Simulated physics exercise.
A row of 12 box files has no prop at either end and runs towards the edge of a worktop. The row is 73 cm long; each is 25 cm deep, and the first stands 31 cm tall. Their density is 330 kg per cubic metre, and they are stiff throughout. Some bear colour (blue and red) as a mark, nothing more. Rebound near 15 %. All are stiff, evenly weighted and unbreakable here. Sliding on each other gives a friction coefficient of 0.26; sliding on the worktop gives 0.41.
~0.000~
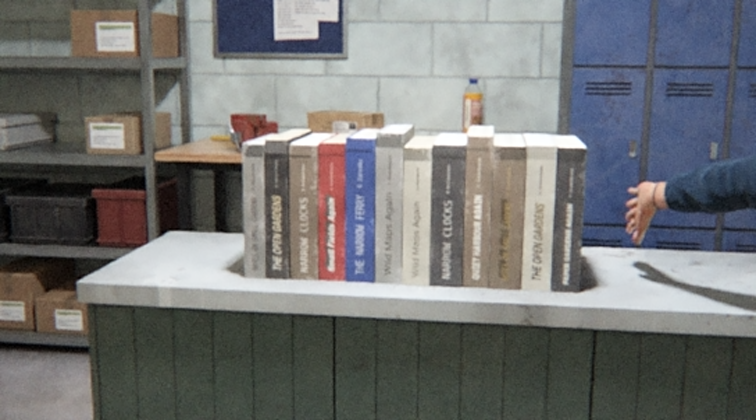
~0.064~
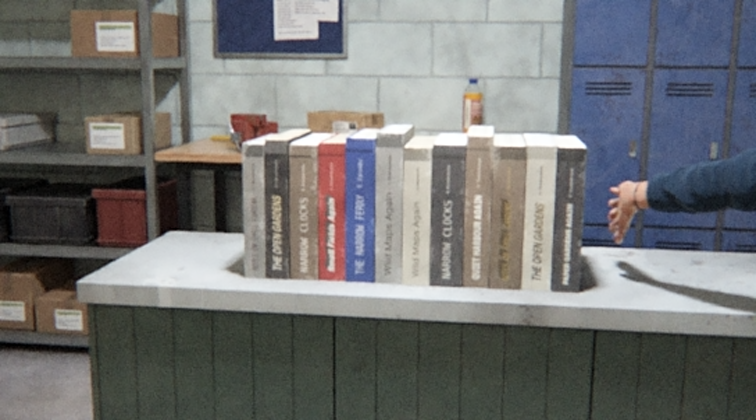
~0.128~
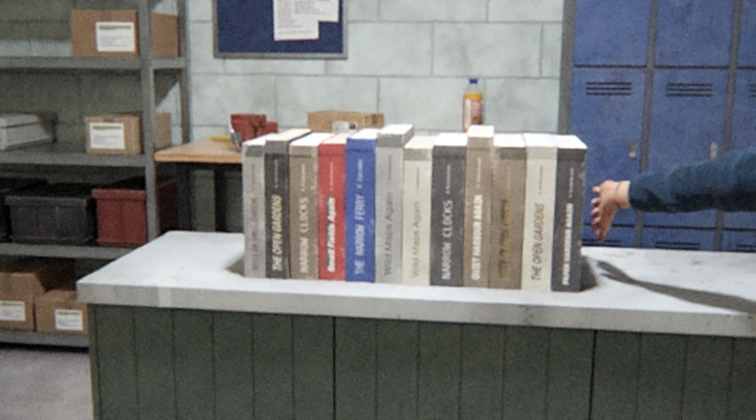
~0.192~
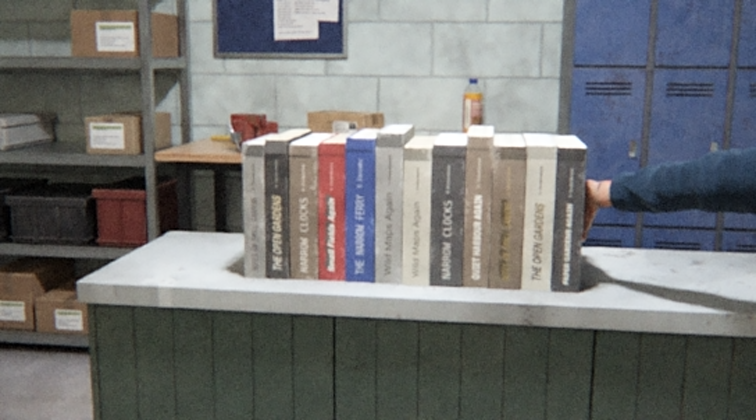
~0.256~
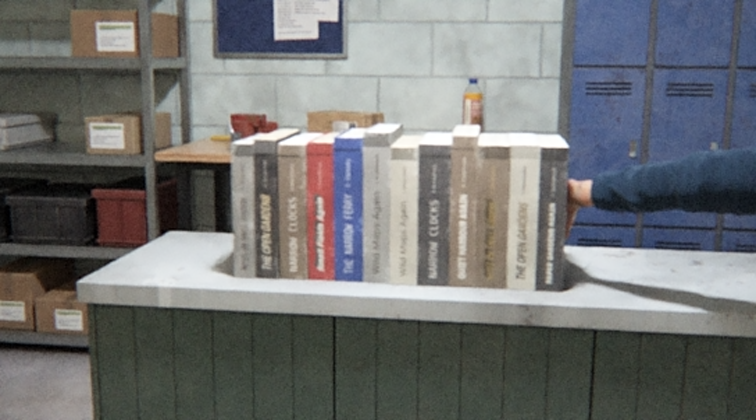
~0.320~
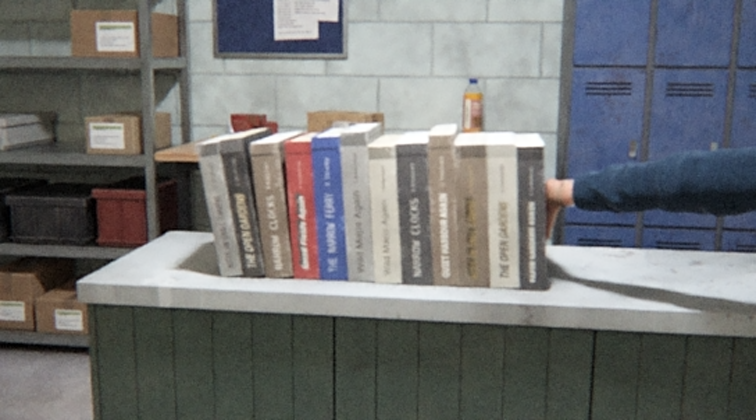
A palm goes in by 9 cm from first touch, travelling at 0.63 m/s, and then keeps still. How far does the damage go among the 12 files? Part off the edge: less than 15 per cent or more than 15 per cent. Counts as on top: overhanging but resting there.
Less than 15 per cent of the lot go off the edge.
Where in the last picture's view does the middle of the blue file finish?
I'd place it at about (284, 204) in the final view.
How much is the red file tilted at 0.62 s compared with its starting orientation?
Rotation: Approx. 30°.
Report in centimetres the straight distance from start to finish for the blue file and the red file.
So blue shifts 20 cm, while red shifts 20 cm.
After 0.38 s, none of the 12 files off the edge, 12 disturbed; red file leaning 11°; blue file leaning 11°.
After 0.46 s, none of the 12 files off the edge, 12 disturbed; red file leaning 22°; blue file leaning 22°.
After 0.62 s, none of the 12 files off the edge, 12 disturbed; red file leaning 35°; blue file leaning 34°.
At rest (1.3 s), none of the 12 files off the edge, 12 disturbed; red file leaning 42°; blue file leaning 37°. That is 0 per cent. As the last picture would show them, middles, red file near (251, 208), blue file near (284, 204).
